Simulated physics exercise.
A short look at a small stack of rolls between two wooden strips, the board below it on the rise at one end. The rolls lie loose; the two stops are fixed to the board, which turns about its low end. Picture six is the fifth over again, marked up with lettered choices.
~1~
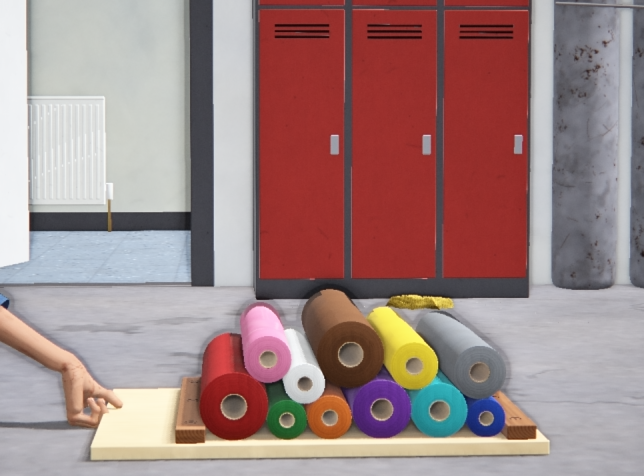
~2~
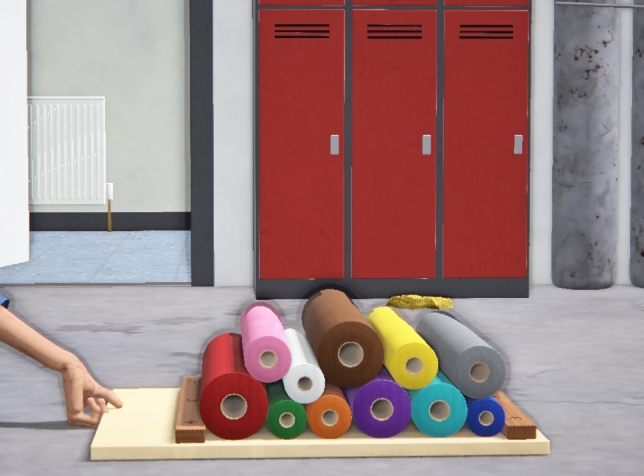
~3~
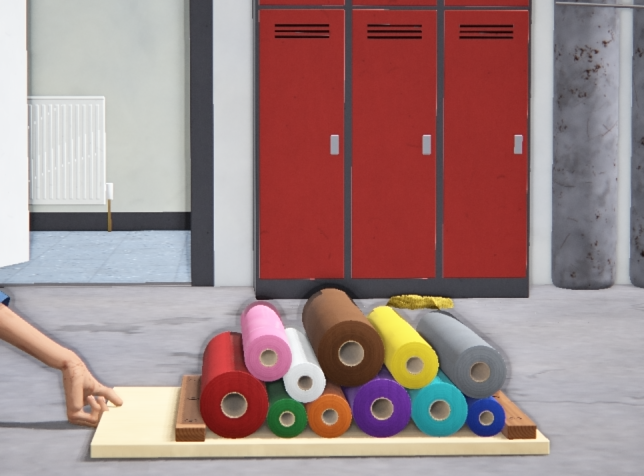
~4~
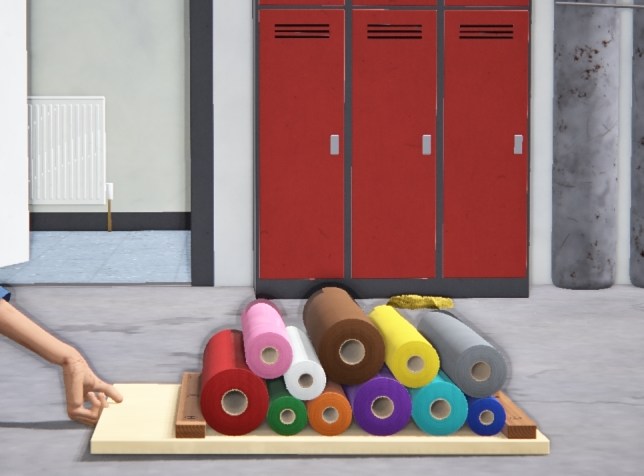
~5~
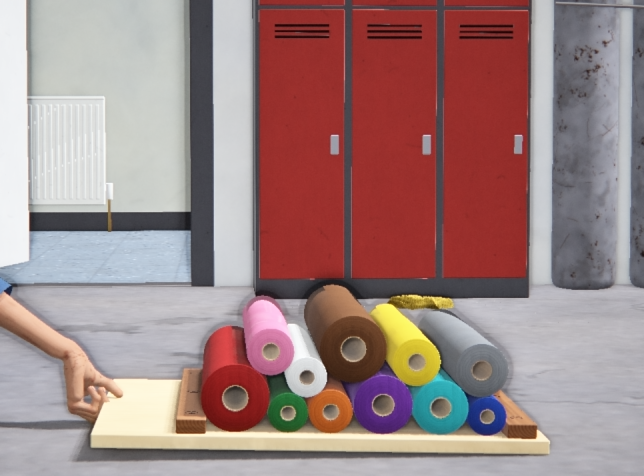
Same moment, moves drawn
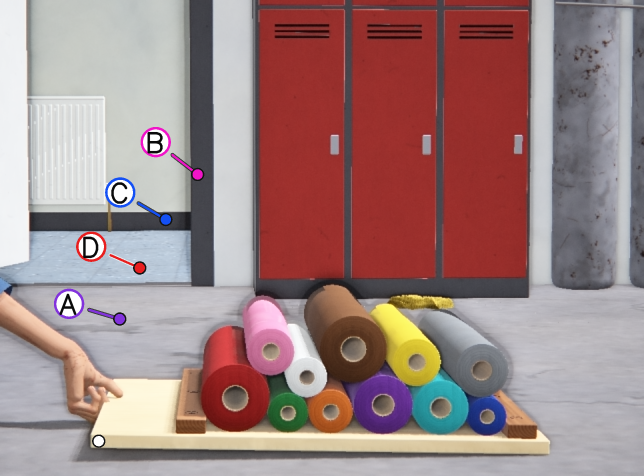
In a room with a concrete floor, red lockers and an open doorway at left, a fixed, nearly level view faces a pale board. Loose rolls in red, pink, white, green, orange, brown, purple, yellow, turquoise, grey and blue are stacked between two brown wooden strips, with a hand at the board's left end. The hand raises that end very slightly, the rolls tilting along with the board, while the camera stays still.
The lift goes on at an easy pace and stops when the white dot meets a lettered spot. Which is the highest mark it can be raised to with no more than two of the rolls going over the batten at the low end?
The last mark within the limit is D.
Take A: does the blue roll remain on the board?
Yes.
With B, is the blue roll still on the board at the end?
Yes.
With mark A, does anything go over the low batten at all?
At A: Yes.
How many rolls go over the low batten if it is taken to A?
The count is one.
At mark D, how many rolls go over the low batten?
At D the number is one.
On the marked copy, A at (120, 319); B at (198, 175); C at (166, 219); D at (140, 268); the white dot at (99, 441).
Following D. Soon after the start, board at 15°.
Later, board at 24°.
In the end, board at 24°, one over the low batten (grey).
As for the rest, A one over the low batten (grey); B five over the low batten; C four over the low batten (yellow, white, grey, brown).
